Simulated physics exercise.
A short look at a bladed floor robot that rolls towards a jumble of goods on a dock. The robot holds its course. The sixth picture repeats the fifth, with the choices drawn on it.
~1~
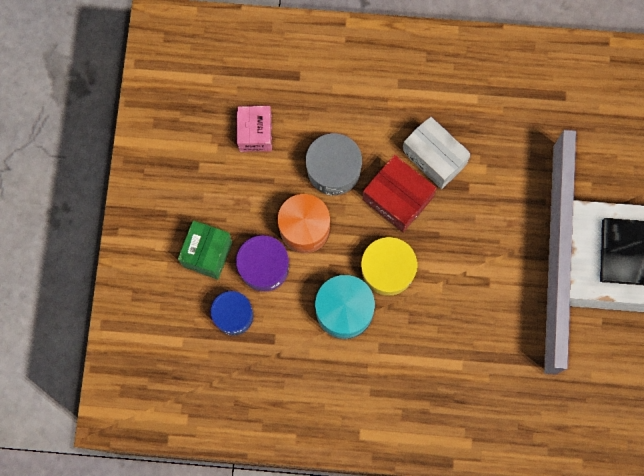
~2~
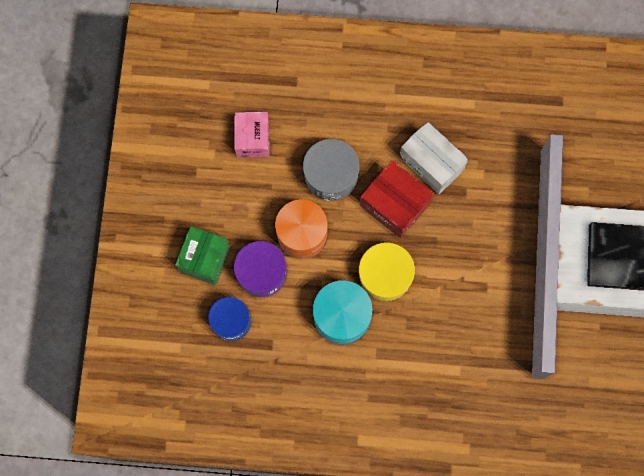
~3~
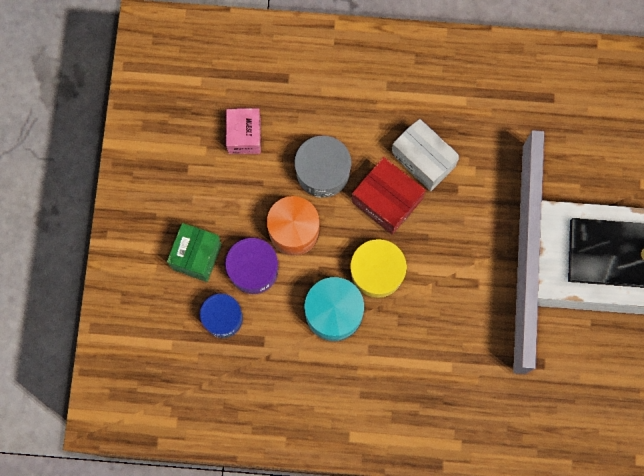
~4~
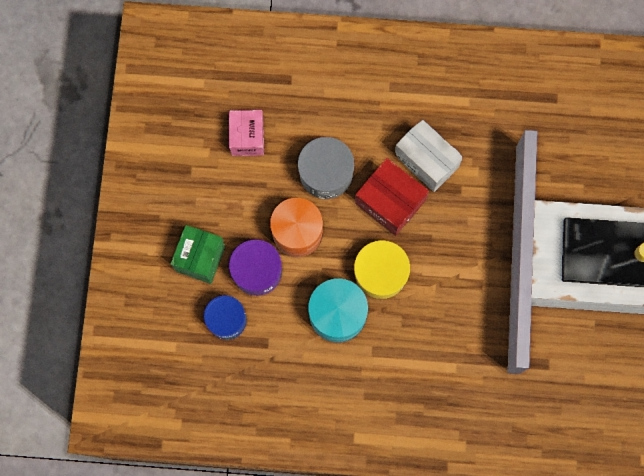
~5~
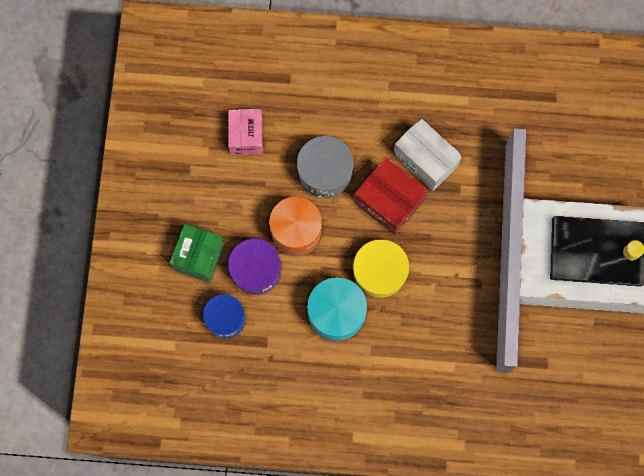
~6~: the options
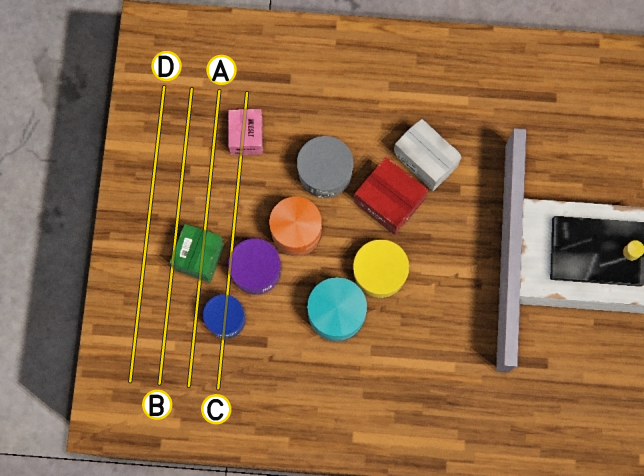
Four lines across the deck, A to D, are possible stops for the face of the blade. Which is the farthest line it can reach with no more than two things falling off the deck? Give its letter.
The farthest such stop is B.
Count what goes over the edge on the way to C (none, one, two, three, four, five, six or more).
The count is none.
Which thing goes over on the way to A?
The green parcel goes over.
On the copy, A at (205, 234); B at (176, 232); C at (233, 236); D at (148, 230).
On B. First, robot (468, 241); white parcel (357, 146); turquoise canister (330, 312).
Then, robot (345, 232); green parcel (146, 253); orange canister (187, 218).
Finally, robot (249, 225); green parcel over the edge; orange canister over the edge; two fallen.
By contrast, A is within the limit but short; C is within the limit but short; D drops four.
